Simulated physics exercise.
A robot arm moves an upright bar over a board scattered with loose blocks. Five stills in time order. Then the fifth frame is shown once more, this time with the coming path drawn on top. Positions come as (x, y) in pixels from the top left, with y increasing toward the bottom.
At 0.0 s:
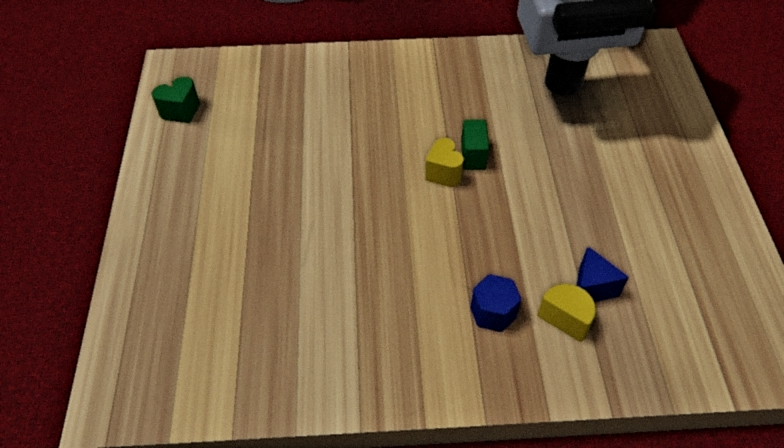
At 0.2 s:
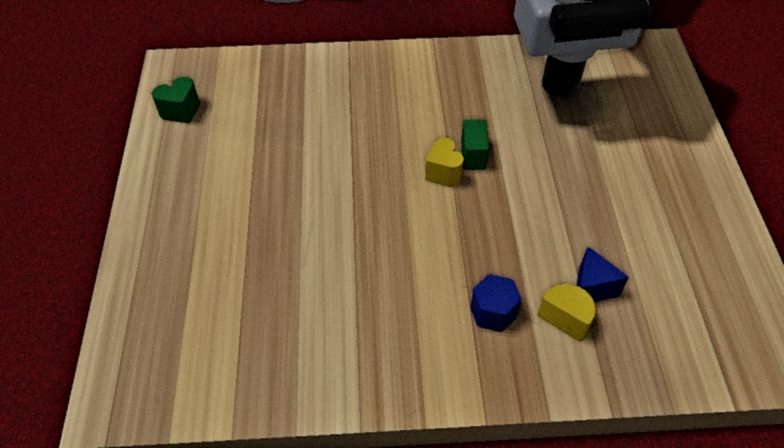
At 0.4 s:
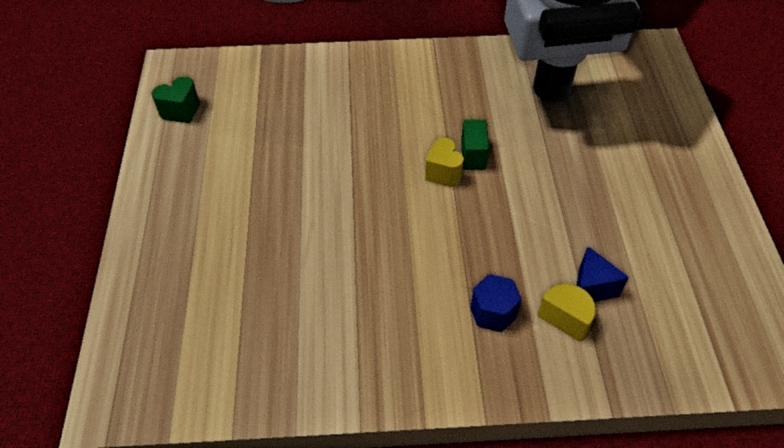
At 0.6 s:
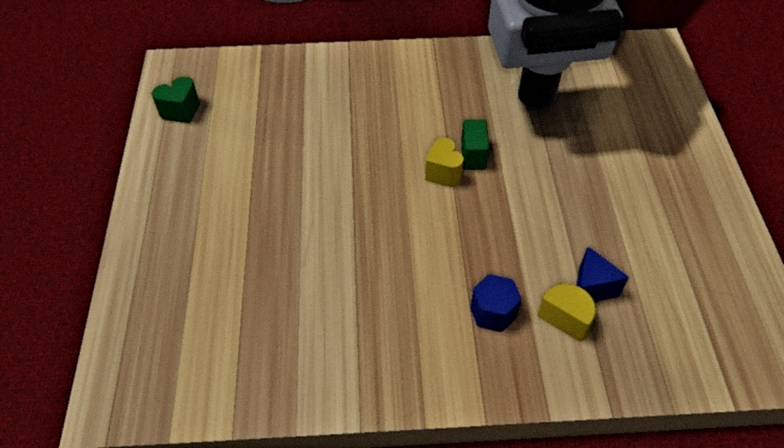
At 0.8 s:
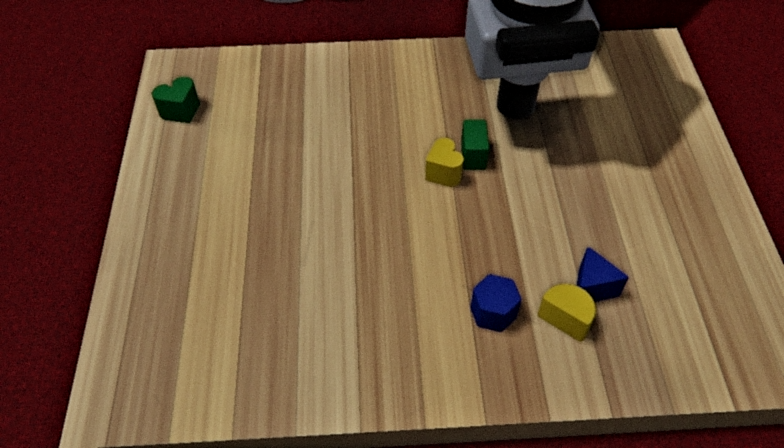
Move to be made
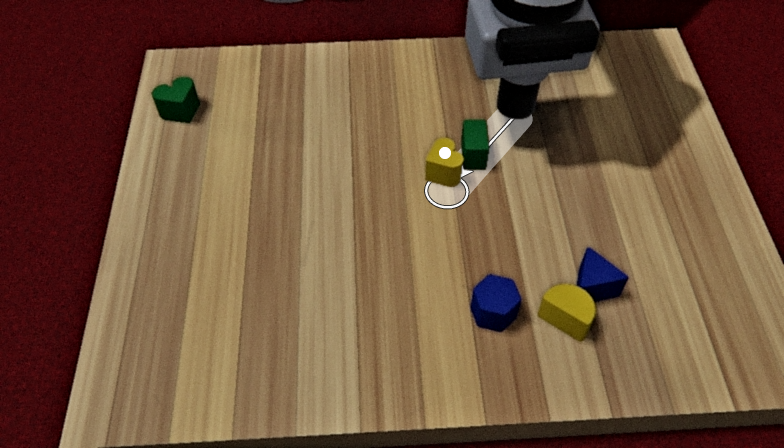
Robot arm with a dark upright bar sliding slowly left and slightly down over a wooden board, the scattered coloured blocks staying still.
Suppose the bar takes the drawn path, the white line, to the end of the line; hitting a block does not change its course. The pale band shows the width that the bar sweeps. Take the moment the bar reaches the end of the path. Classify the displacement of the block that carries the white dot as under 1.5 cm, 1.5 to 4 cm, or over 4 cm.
Verdict: More than 4 cm.
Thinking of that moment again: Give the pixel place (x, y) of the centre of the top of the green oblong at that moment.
I expect it at (418, 183).
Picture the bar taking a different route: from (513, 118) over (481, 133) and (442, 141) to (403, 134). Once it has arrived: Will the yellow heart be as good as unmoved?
Answer: No.
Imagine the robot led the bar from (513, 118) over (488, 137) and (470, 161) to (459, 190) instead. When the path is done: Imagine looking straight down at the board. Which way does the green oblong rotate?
Viewed from overhead, the green oblong winds up turned anticlockwise.
The drawn path runs from (513, 118) to (447, 191); the dot is on the yellow heart.
On the path given first. One third of the way, bar at (494, 129); green oblong at (471, 137), turned 15° anticlockwise.
Two thirds of the way, bar at (472, 154); yellow heart at (423, 169); green oblong at (446, 158), turned 25° anticlockwise.
At the end, bar at (448, 180); yellow heart at (391, 187); green oblong at (418, 183).
